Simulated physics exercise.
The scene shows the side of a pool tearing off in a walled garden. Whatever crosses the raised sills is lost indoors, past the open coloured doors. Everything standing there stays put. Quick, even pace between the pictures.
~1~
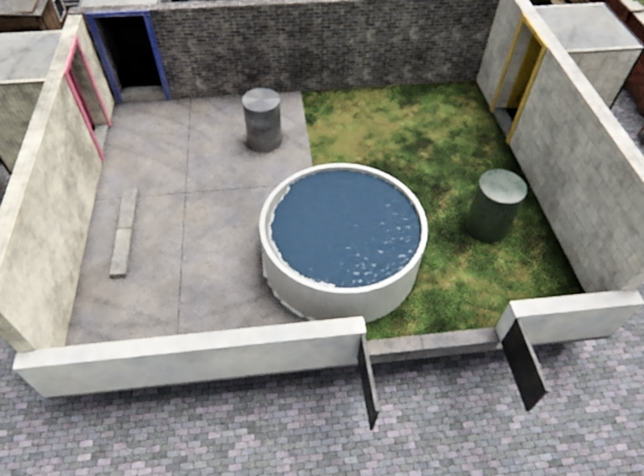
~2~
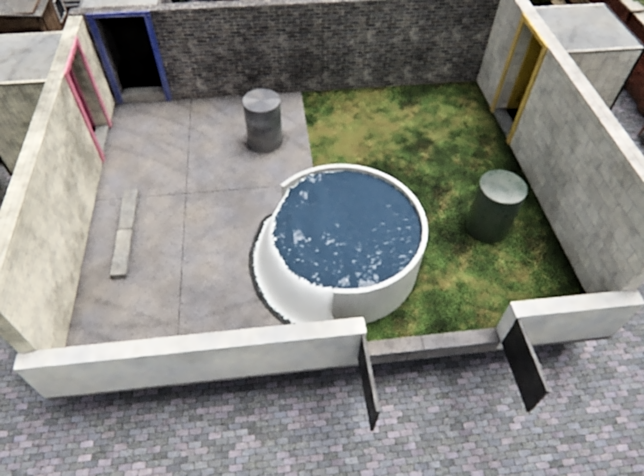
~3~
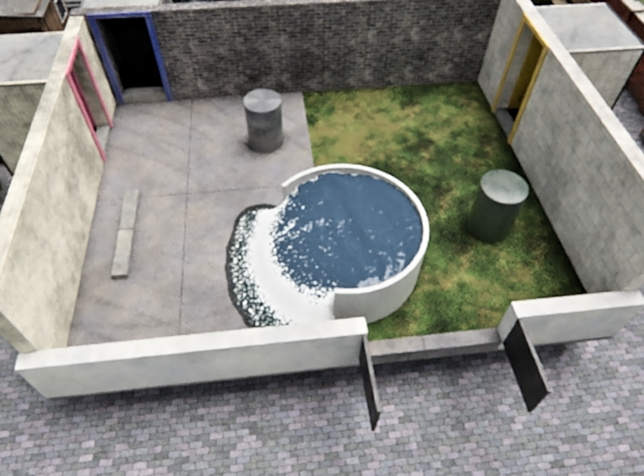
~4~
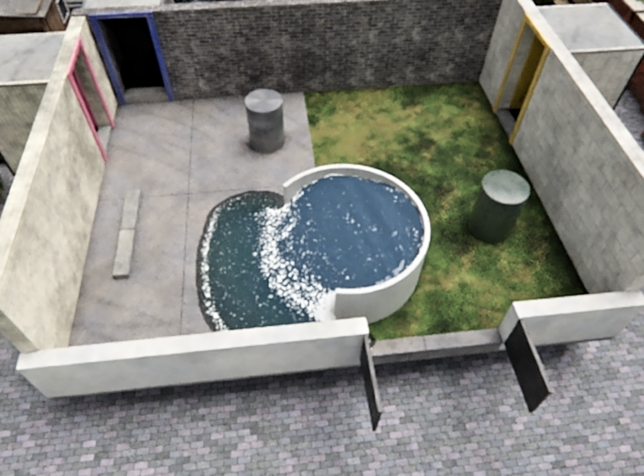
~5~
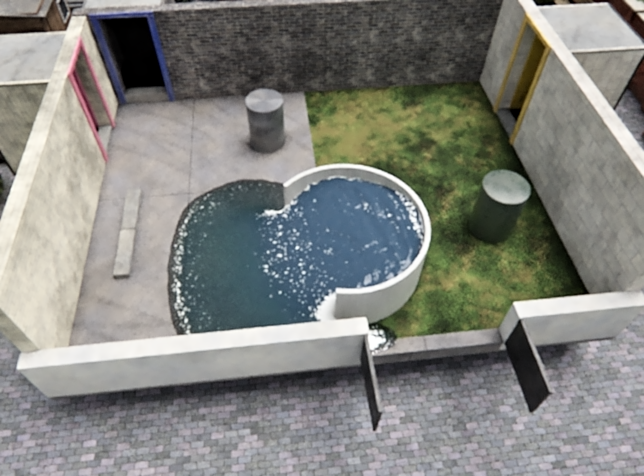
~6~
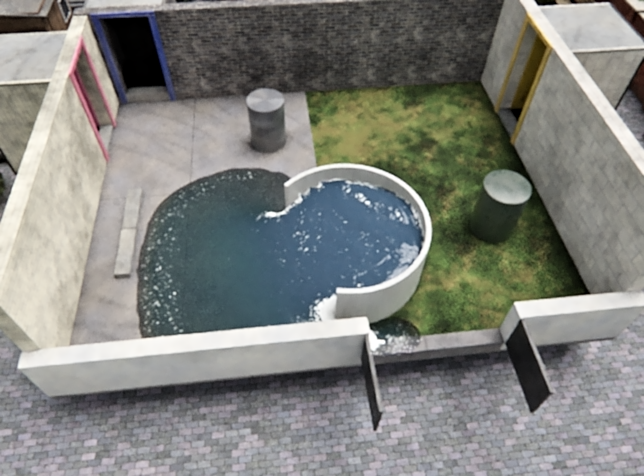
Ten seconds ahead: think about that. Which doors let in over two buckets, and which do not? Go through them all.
As I see it, the blue door overshoots the limit. The pink door overshoots the limit. The yellow door keeps inside the limit.
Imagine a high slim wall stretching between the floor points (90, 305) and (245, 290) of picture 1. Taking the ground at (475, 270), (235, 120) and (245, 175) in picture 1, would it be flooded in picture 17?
Spared, spared, then spared.
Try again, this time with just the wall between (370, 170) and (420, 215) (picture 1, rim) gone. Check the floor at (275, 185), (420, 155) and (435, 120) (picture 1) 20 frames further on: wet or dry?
In the order given: Untouched, swamped and swamped.
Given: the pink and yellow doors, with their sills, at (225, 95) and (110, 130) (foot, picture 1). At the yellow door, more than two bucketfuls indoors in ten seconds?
For the yellow door, it tops it.
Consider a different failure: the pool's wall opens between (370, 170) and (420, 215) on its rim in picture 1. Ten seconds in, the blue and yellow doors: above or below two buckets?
Blue door: Falls short; yellow door: Exceeds it.
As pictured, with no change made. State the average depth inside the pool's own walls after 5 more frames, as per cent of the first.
My best guess is about 44 per cent.
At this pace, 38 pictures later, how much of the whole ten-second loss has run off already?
About 70 %.
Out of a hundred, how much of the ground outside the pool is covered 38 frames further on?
Roughly 75 per cent.
A moment on, water covers 35 % of the floor; the blue door not reached, the pink door not reached, the yellow door not reached.
Next, water covers 40 % of the floor; the blue door not reached, the pink door under two buckets in, the yellow door not reached.
Then, water covers 45 % of the floor; the blue door over two buckets in, the pink door over two buckets in, the yellow door not reached.
Later, water covers 75 % of the floor; the blue door far over two buckets in, the pink door over two buckets in, the yellow door not reached.
In the end, water covers 95 % of the floor; the blue door far over two buckets in, the pink door far over two buckets in, the yellow door wet at the sill, nothing in.
